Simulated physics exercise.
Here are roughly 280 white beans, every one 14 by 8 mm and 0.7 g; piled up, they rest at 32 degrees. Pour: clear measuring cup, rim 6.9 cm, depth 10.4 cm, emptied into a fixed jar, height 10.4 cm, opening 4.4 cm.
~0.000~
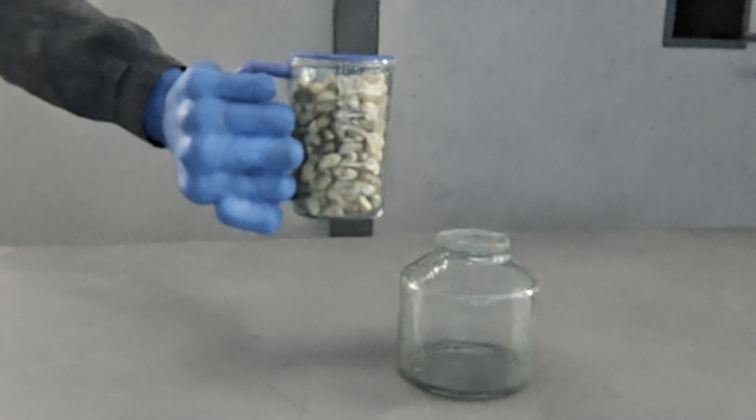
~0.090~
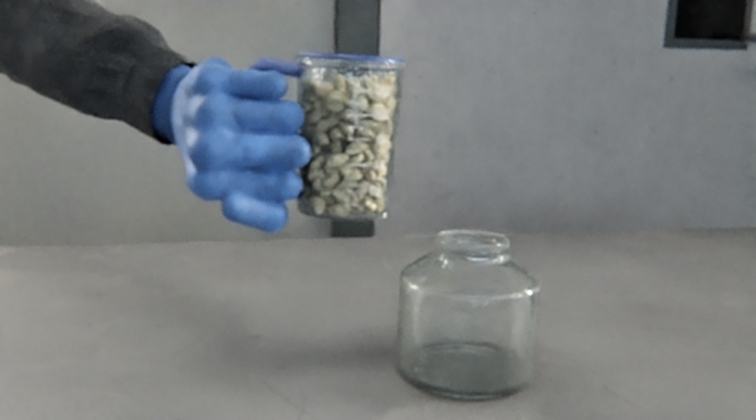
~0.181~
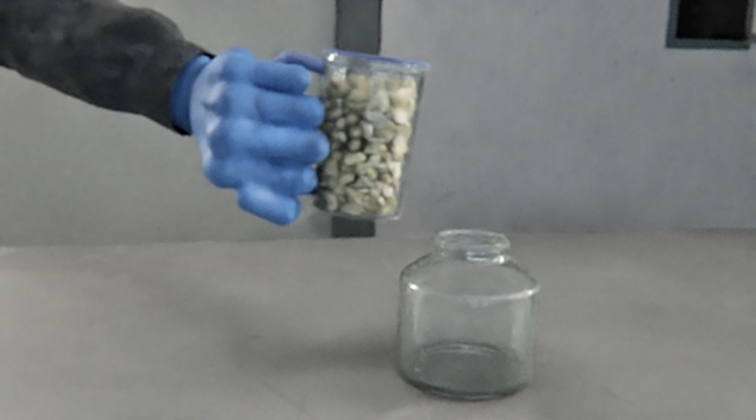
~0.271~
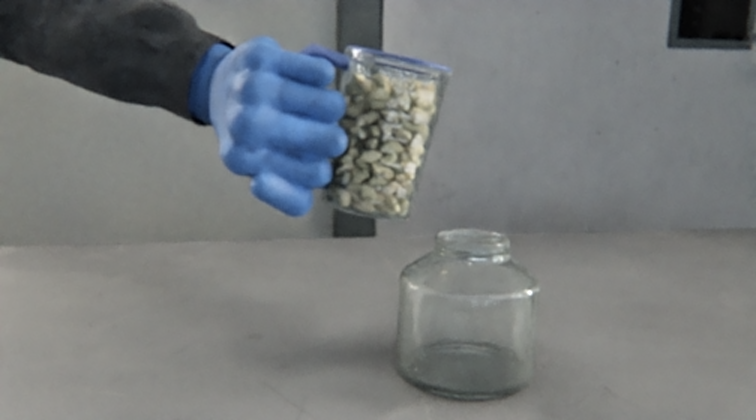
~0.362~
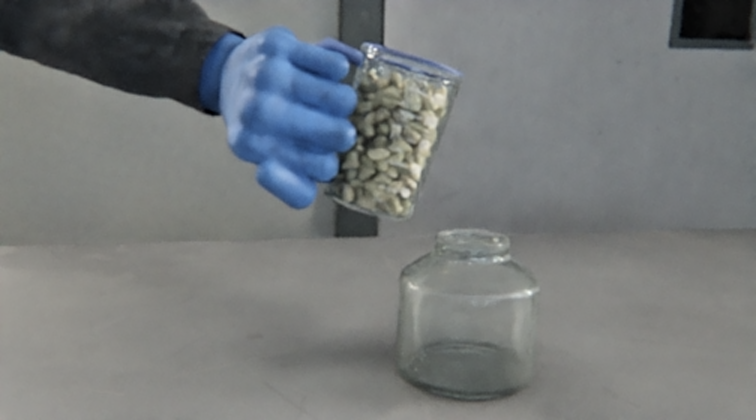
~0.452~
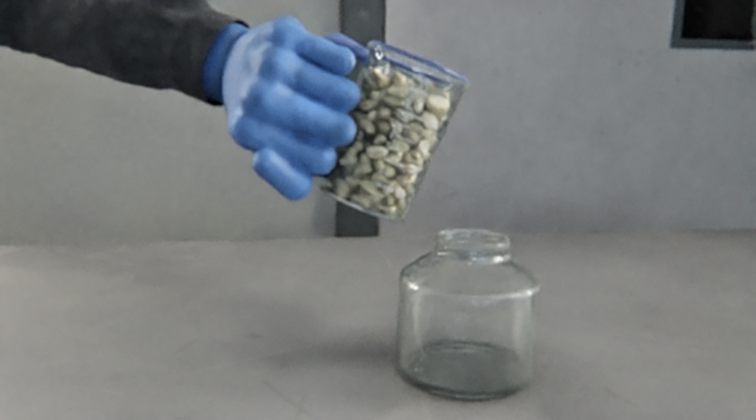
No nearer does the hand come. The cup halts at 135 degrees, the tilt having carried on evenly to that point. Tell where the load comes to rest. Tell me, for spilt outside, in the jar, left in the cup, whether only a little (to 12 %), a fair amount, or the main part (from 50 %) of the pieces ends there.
Spilt: A fair amount. Jar: The main part. Still above: Only a little.
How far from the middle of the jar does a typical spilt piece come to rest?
Some 18 cm, give or take.
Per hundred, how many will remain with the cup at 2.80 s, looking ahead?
Close to 0 per cent of the load, I'd guess.
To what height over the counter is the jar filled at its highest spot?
I'd estimate around 4.5 centimetres.
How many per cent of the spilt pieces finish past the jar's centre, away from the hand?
Around 30 in a hundred.
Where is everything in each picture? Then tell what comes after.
In the first frame, cup at (339, 135), tilt 0 degrees, lip at (391, 58), moved 0.0 cm; middle of the pieces at (332, 138); jar at (468, 305).
In the second frame, cup at (347, 135), tilt 2 degrees, lip at (401, 61), moved 0.6 cm; middle of the pieces at (340, 138).
In the third frame, cup at (365, 135), tilt 6 degrees, lip at (424, 66), moved 1.8 cm; middle of the pieces at (357, 137).
In the fourth frame, cup at (382, 135), tilt 11 degrees, lip at (446, 71), moved 3.0 cm; middle of the pieces at (375, 136).
In the fifth frame, cup at (390, 134), tilt 16 degrees, lip at (459, 77), moved 3.6 cm; middle of the pieces at (383, 135).
In the sixth frame, cup at (390, 134), tilt 21 degrees, lip at (463, 82), moved 3.6 cm; middle of the pieces at (383, 134); jar at (468, 305). Its pace works out near 55 degrees a second.
Then, at 1.44 s, tilt 74 degrees; the cup holds 100 %, the jar 0 %.
Then, at 2.10 s, tilt 109 degrees; the cup holds 75 %, the jar 15 %.
After 2.80 s, tilt 135 degrees; the cup holds 0 %, the jar 70 %.
In the end, at 4.0 s, spilt 30 %, jar 70 %, still above 0 %.
